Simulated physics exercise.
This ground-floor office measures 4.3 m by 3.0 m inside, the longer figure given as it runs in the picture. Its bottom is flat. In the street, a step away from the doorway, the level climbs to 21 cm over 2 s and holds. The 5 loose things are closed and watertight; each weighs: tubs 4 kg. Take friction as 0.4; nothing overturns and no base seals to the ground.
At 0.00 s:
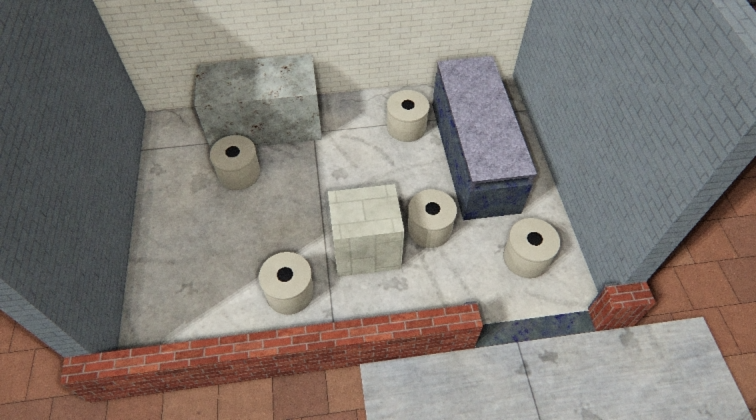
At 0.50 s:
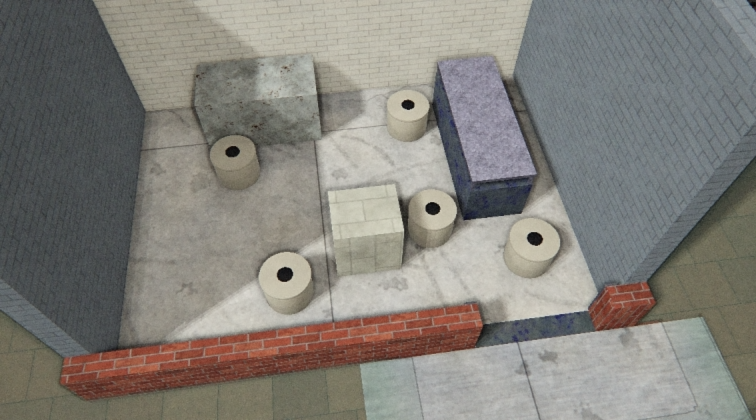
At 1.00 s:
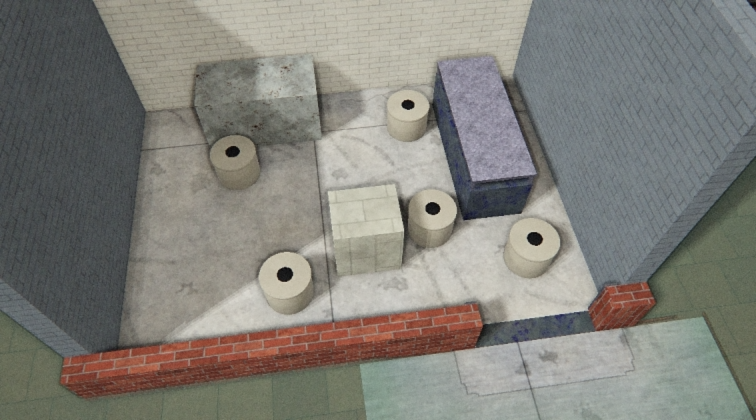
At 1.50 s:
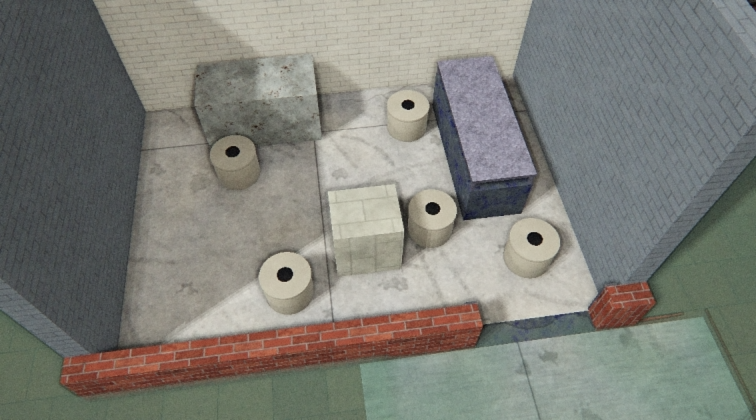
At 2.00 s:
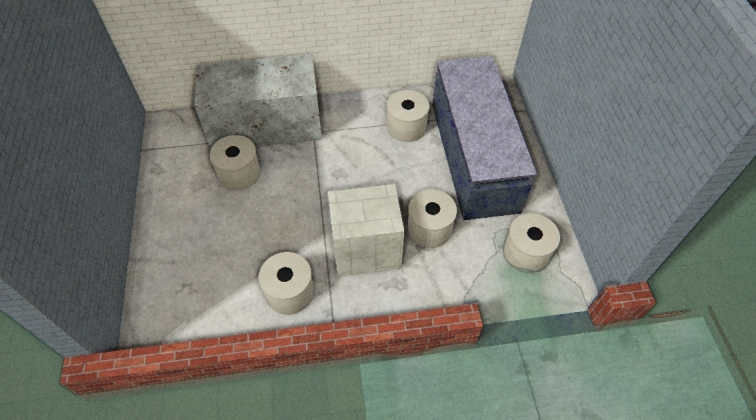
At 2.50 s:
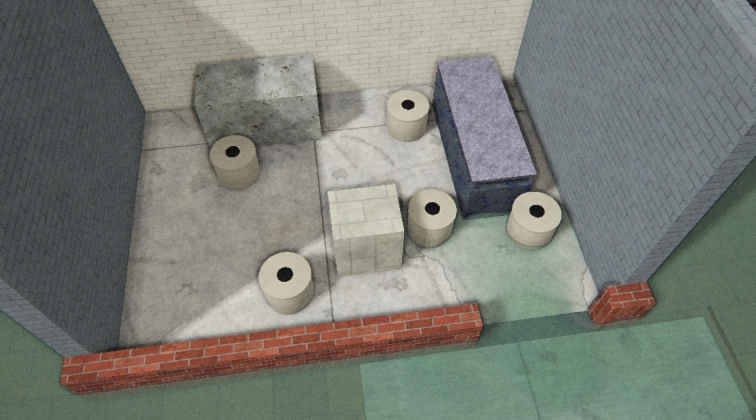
In a walled ground-floor room with blocks and five pale tubs, greenish water spreads over the paving outside, then enters through the doorway gap at right, and the nearest tub shifts a short way toward the back.
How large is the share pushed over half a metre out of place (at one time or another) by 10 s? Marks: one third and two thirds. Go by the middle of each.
That comes to two thirds or above.
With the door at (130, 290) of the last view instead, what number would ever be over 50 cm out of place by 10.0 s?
Then 5.
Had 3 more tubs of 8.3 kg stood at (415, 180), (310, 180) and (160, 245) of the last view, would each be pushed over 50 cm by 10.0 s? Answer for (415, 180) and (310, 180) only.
In turn: Past it, more.
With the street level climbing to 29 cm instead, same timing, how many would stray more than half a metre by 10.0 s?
Then 5.
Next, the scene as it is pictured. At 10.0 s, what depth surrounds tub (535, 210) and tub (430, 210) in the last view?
Roughly 17 and 11 cm.
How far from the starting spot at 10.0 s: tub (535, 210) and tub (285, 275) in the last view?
In that order: 200 cm, 50 cm.
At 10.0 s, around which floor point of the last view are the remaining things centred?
At about (325, 201).
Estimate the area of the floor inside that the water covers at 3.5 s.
About 4.5 m2.
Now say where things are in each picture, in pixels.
The first picture shows a tub at (535, 239), on the bottom; a tub at (433, 209), on the bottom; 0.0 m2 under water; 0 of 5 have shifted.
The second picture shows a tub at (535, 239), on the bottom; a tub at (433, 209) rests on the ground; water covers 0.0 m2; 0 of 5 have shifted.
The third picture shows a tub at (535, 239) rests on the ground; a tub at (433, 209), on the bottom; 0.0 m2 under water; 0 of 5 have shifted.
The fourth picture shows a tub at (535, 239) rests on the ground; a tub at (433, 209) rests on the ground; water covers 0.0 m2; 0 of 5 have shifted.
The fifth picture shows a tub at (535, 234) rests on the ground, 5 cm from its start; a tub at (433, 209), on the bottom; 0.5 m2 under water; 1 of 5 have shifted.
The sixth picture shows a tub at (537, 211) rests on the ground, 29 cm from its start; a tub at (432, 209), on the bottom; water covers 1.4 m2; 1 of 5 have shifted.
After 3.5 s 2 of 5 are over 50 cm from their spots; 1 afloat.
After 4.5 s 2 of 5 are over 50 cm from their spots; 3 afloat.
After 7.0 s 3 of 5 are over 50 cm from their spots; 3 afloat.
After 10.0 s 4 of 5 are over 50 cm from their spots, and 4 have been at some point; 5 afloat.
